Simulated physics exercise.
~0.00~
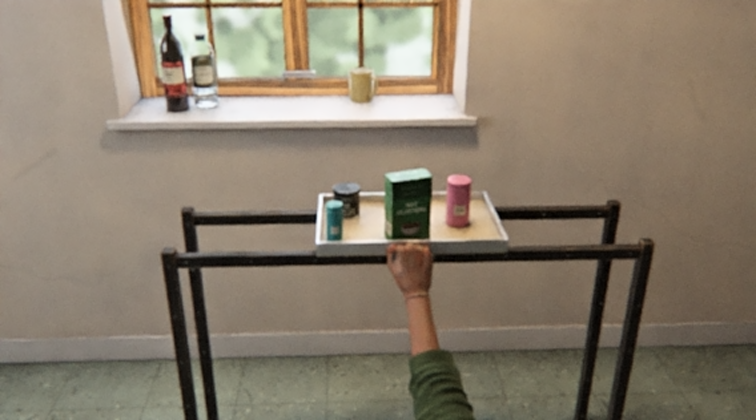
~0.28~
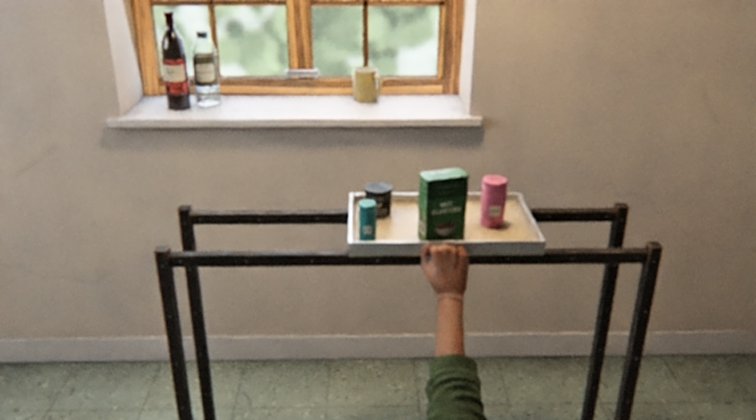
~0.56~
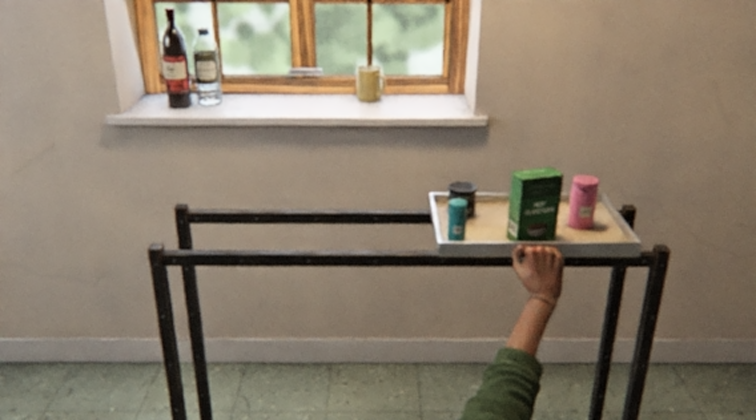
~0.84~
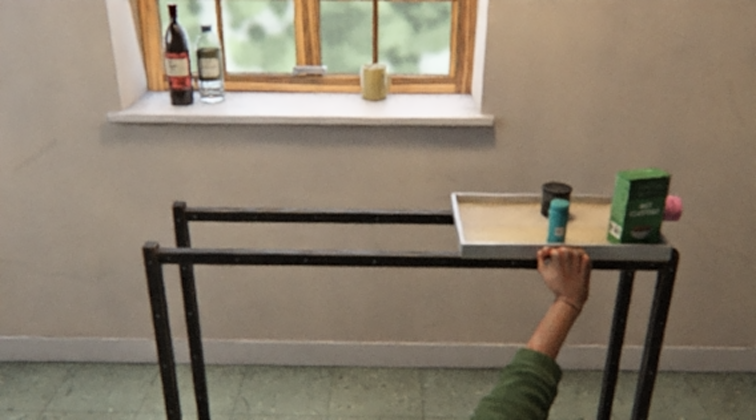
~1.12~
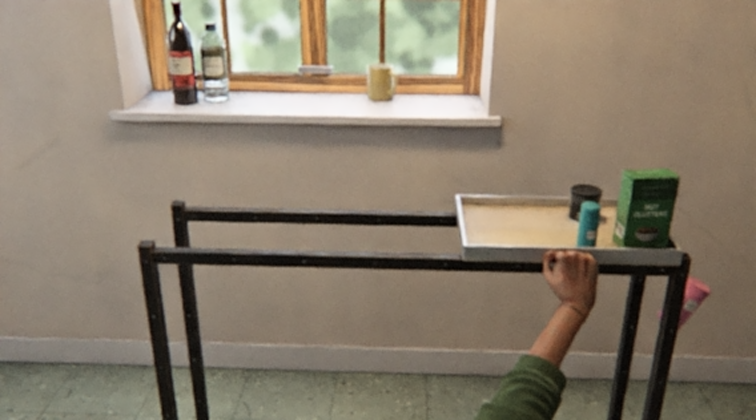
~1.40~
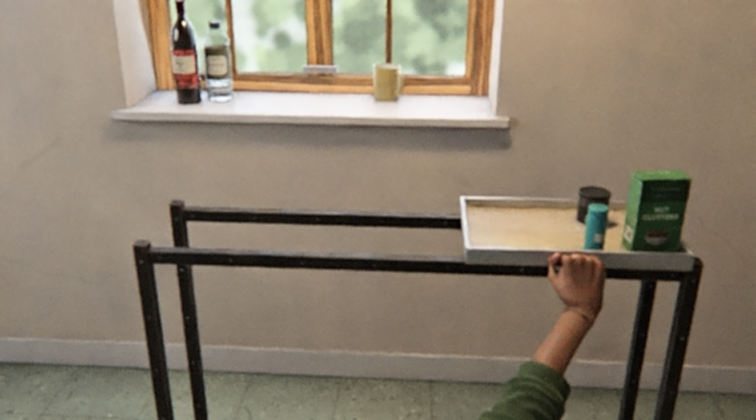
A hand pulled a tray to the right along a dark rack until it stopped sharply, and the pink jar tipped over the right edge and dropped out of sight. The green packet, black tin and turquoise shaker slid rightward but stayed upright on the tray.
